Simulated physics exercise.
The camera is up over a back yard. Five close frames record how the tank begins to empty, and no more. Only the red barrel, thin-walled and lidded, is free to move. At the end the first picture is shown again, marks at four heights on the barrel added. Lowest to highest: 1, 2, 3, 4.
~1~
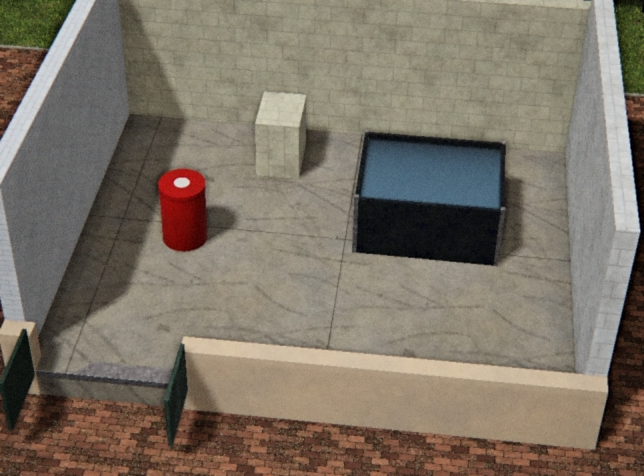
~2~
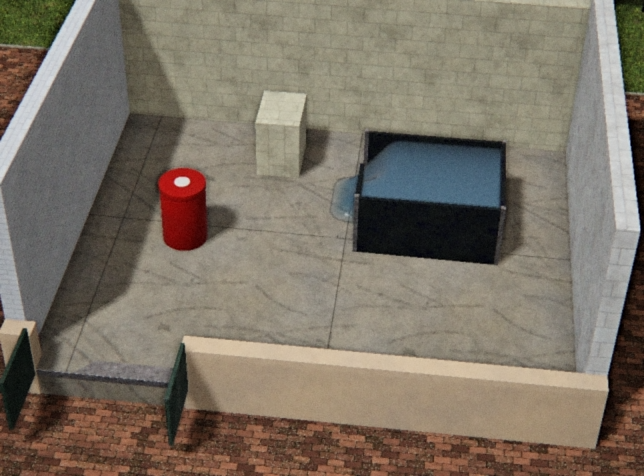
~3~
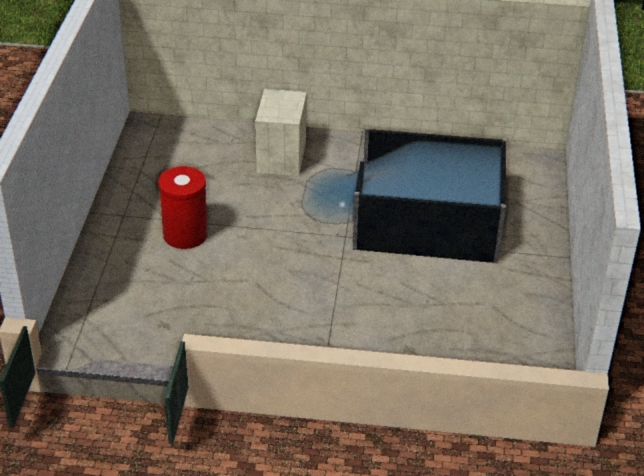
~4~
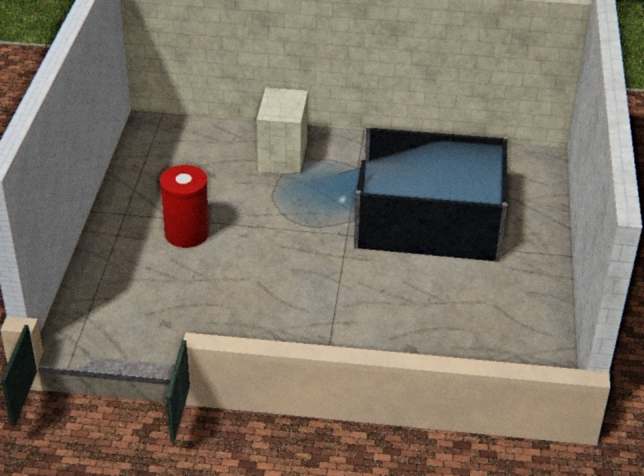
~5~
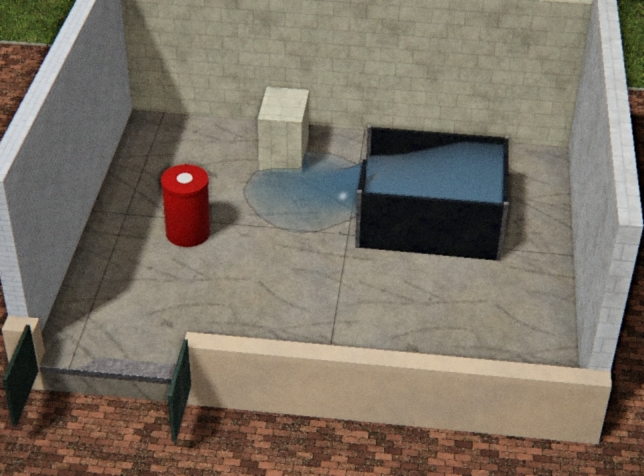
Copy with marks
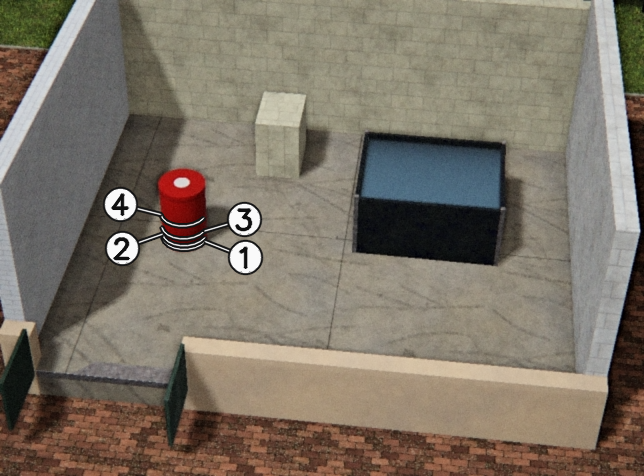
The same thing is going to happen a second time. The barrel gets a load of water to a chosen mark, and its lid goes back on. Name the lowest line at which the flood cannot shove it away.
Choose 3.
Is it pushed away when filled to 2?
Yes.
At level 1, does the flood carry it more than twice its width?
Yes.
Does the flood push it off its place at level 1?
Yes, that goes wrong.
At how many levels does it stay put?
Two of the four.
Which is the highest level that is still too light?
That would be 2.
On the marked copy, 1 at (180, 249); 2 at (180, 245); 3 at (180, 238); 4 at (179, 225); from the bottom up 1, 2, 3, 4.
Choosing 1, it is washed out through the gate.
Choosing 2, it is pushed about its own width away.
Choosing 3, it does not move.
Choosing 4, it does not move.
